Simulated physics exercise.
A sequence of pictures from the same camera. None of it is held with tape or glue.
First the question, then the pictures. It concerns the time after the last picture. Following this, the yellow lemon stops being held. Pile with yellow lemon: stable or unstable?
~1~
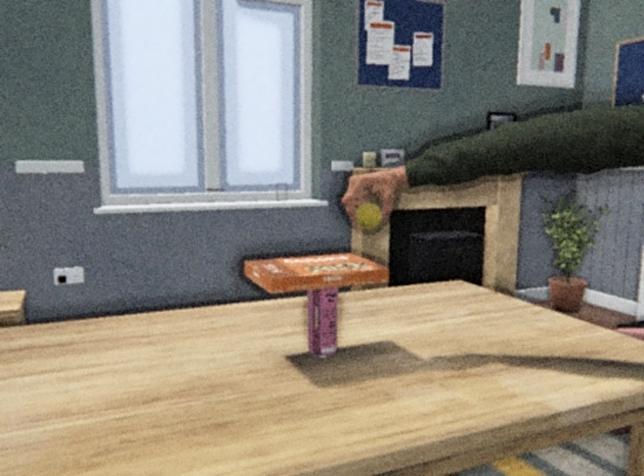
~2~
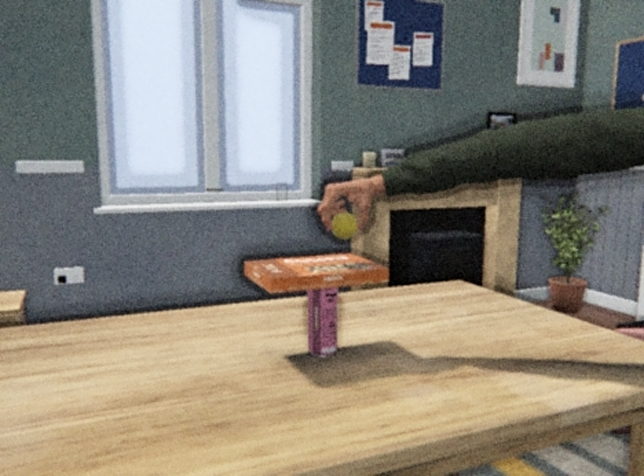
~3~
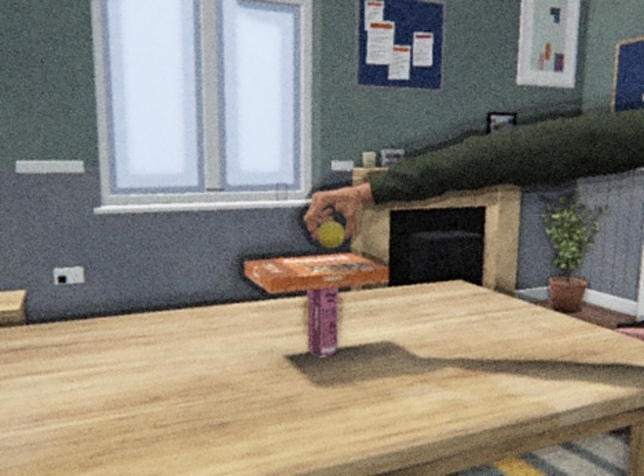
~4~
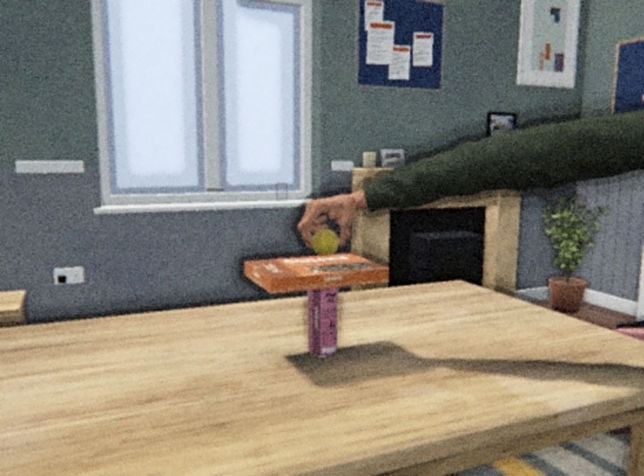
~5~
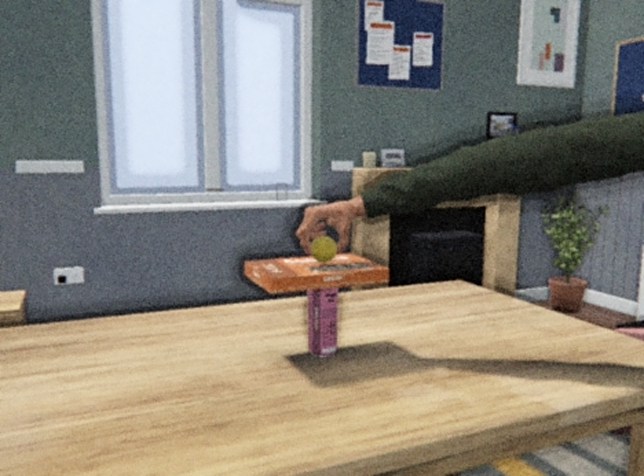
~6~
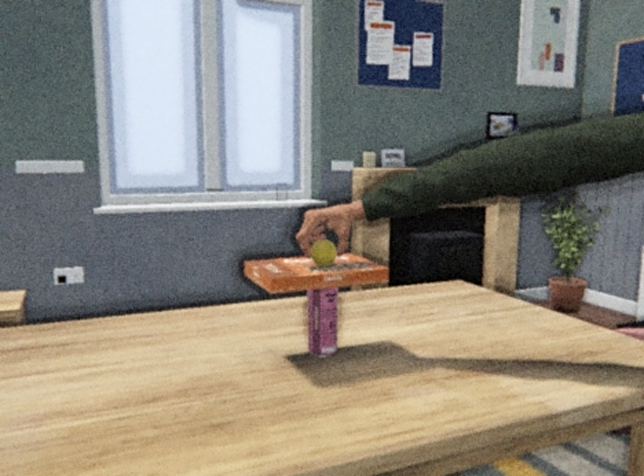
The stack stands firm.
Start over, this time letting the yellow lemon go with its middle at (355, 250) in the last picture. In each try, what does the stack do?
Outcome: Stable.
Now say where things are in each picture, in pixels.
In the first frame, on its way; yellow lemon (368, 216); orange packet (315, 271).
In the second frame, on its way; yellow lemon (345, 226); orange packet (315, 271).
In the third frame, on its way; yellow lemon (331, 235); orange packet (315, 271).
In the fourth frame, on its way; yellow lemon (325, 243); orange packet (315, 271).
In the fifth frame, on its way; yellow lemon (324, 250); orange packet (315, 271).
In the sixth frame, set down, still held; yellow lemon (324, 253); orange packet (315, 271).
Then, 0.60 s after the last picture, nothing has stirred.
Then, 1.40 s after the last picture, things are still on the move.
Then, 2.10 s after the last picture, as before.
At rest, all 3 in place. Seen from the same camera at the end, yellow lemon near (322, 254). The stack stays up.
